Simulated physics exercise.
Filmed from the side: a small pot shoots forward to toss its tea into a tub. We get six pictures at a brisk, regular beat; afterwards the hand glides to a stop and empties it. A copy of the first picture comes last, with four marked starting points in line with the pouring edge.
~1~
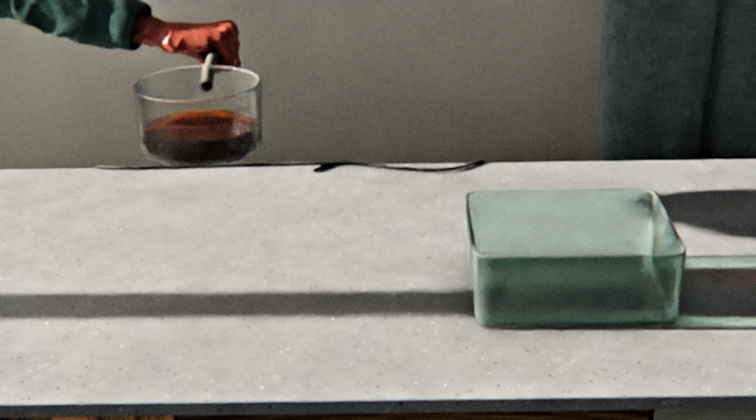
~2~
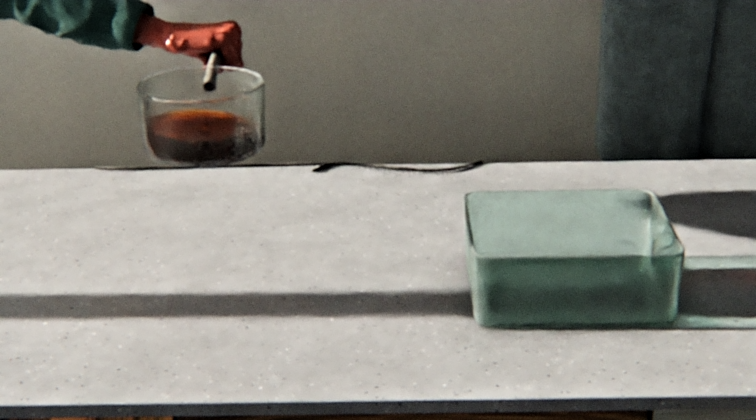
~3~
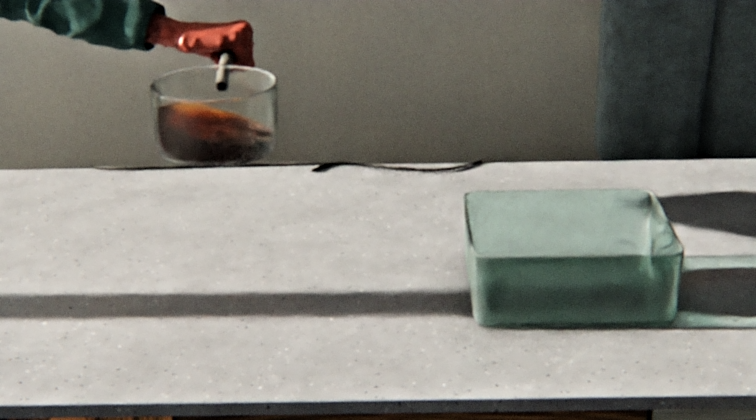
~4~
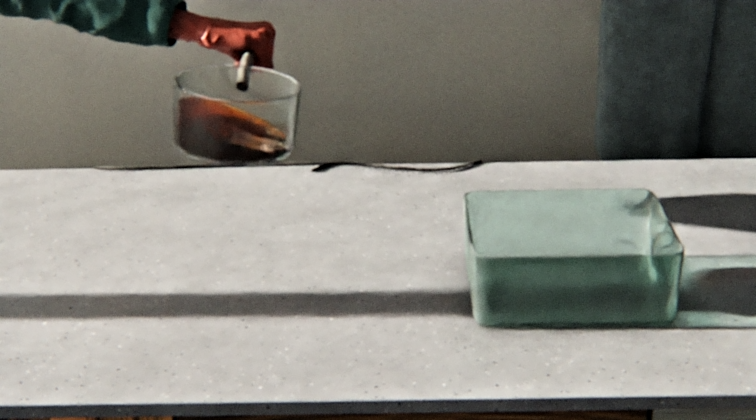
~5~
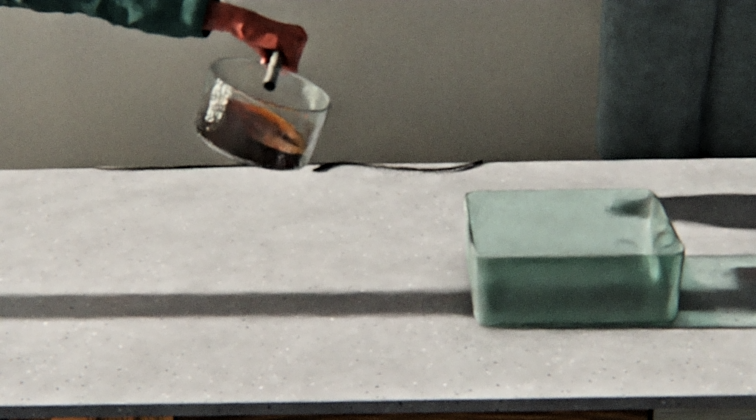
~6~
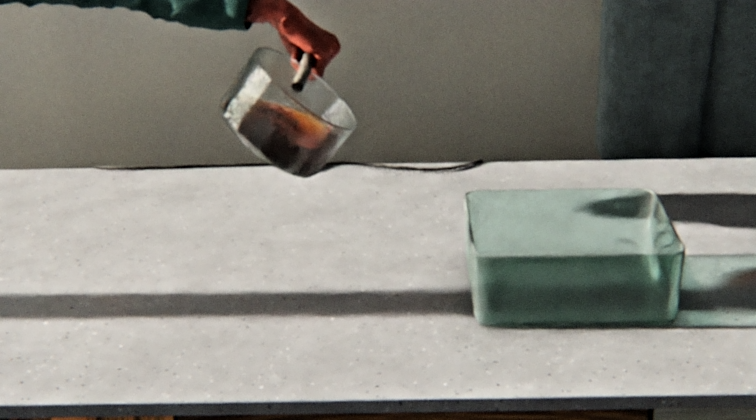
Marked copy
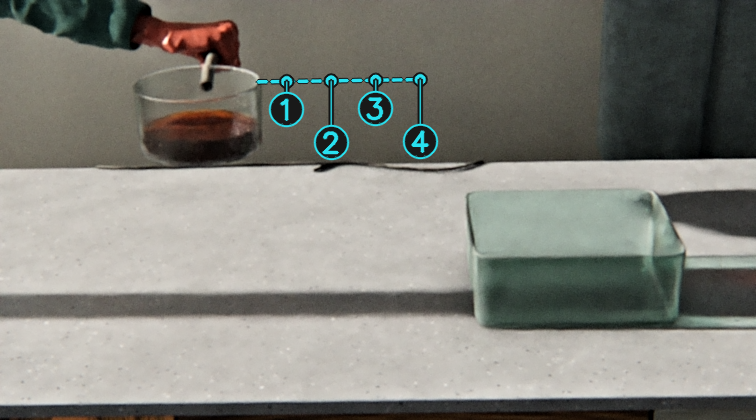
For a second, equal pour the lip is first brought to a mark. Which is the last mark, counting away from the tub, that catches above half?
The answer is spot 1.
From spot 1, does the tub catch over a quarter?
Yes, clearly.
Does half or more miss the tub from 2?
No, not at all.
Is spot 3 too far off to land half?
No.
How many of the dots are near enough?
All of the four.
On the marked copy, 1 at (286, 81); 2 at (331, 80); 3 at (375, 80); 4 at (420, 79).
Choosing 1, about 61 % lands in the tub, 28 % falls short and 11 % goes beside or beyond.
Choosing 2, about 76 % lands in the tub, 6 % falls short and 18 % goes beside or beyond.
Choosing 3, about 86 % lands in the tub, 12 % falls short and 3 % goes beside or beyond.
Choosing 4, about 83 % lands in the tub, 10 % falls short and 7 % goes beside or beyond.
